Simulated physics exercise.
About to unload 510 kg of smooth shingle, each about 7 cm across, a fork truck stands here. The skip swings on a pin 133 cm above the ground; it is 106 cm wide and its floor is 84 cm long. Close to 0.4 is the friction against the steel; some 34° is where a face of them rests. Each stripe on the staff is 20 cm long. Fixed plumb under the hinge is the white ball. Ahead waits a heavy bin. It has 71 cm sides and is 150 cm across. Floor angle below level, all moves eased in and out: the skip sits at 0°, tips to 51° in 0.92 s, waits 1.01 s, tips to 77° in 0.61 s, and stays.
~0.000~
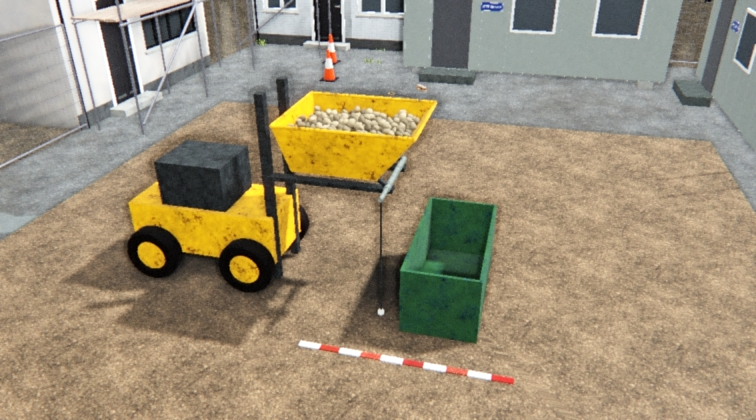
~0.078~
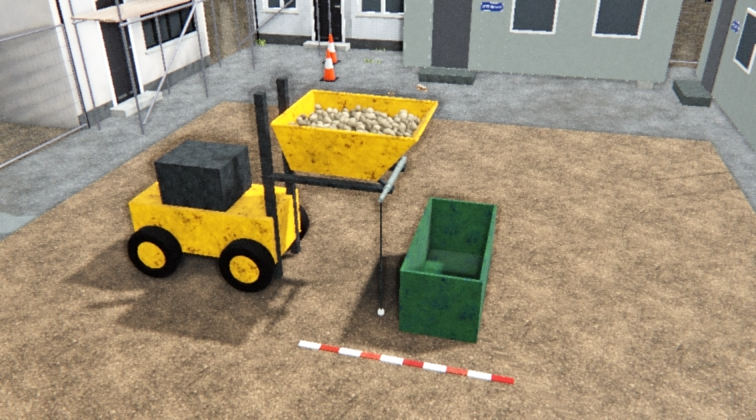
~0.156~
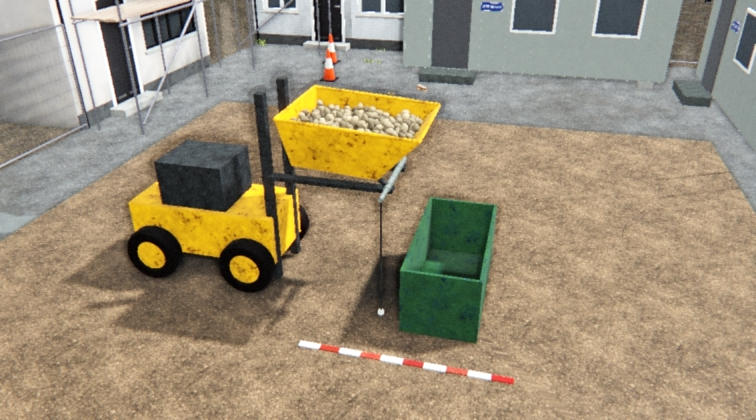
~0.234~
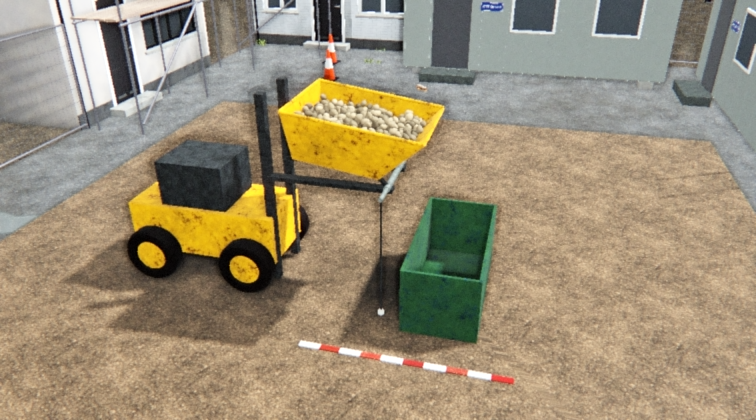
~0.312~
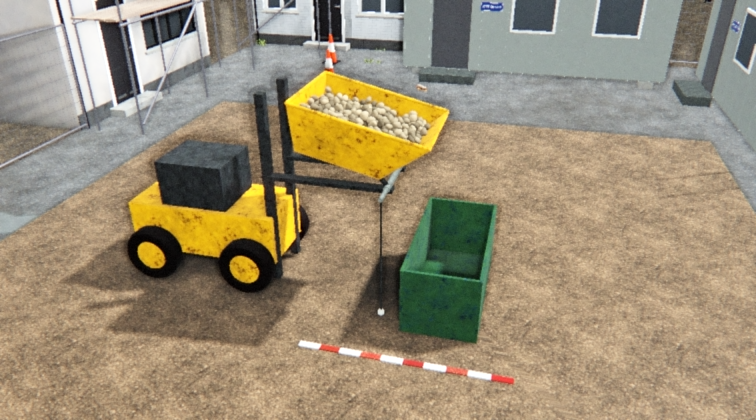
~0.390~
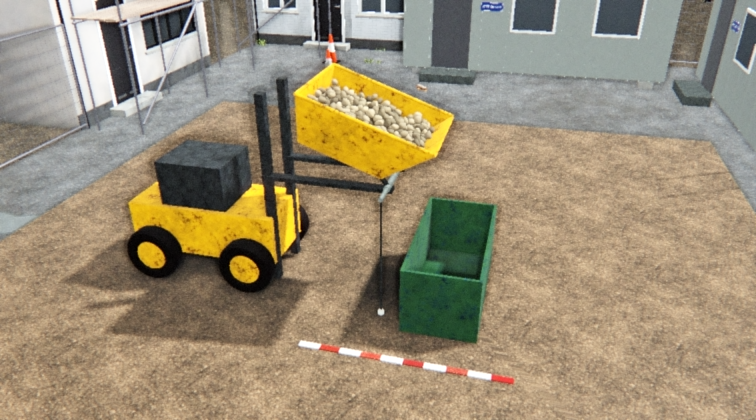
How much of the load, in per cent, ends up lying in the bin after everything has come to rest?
Roughly 30 per cent of it.
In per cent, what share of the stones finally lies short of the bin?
I'd put it at around 0 per cent.
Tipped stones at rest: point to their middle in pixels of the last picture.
The middle should be near (516, 296).
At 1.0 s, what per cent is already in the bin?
Close to 0 per cent at that time.
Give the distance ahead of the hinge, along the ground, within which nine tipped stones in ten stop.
Roughly 190 cm.
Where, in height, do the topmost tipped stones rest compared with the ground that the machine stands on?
Roughly 24 cm above ground level.
After 0.7 s the floor is at 43°; 100 % in the skip; the foremost stones are at (438, 162).
After 1.0 s the floor is at 51°; 100 % in the skip; the foremost stones are at (466, 167).
After 3.0 s the floor is at 77°; 19 % in the skip, 33 % in the bin, 48 % beside or beyond the bin; the foremost stones are at (681, 314).
After 5.5 s the floor is at 77°; 0 % in the skip, 31 % in the bin, 69 % beside or beyond the bin; the foremost stones are at (690, 305).
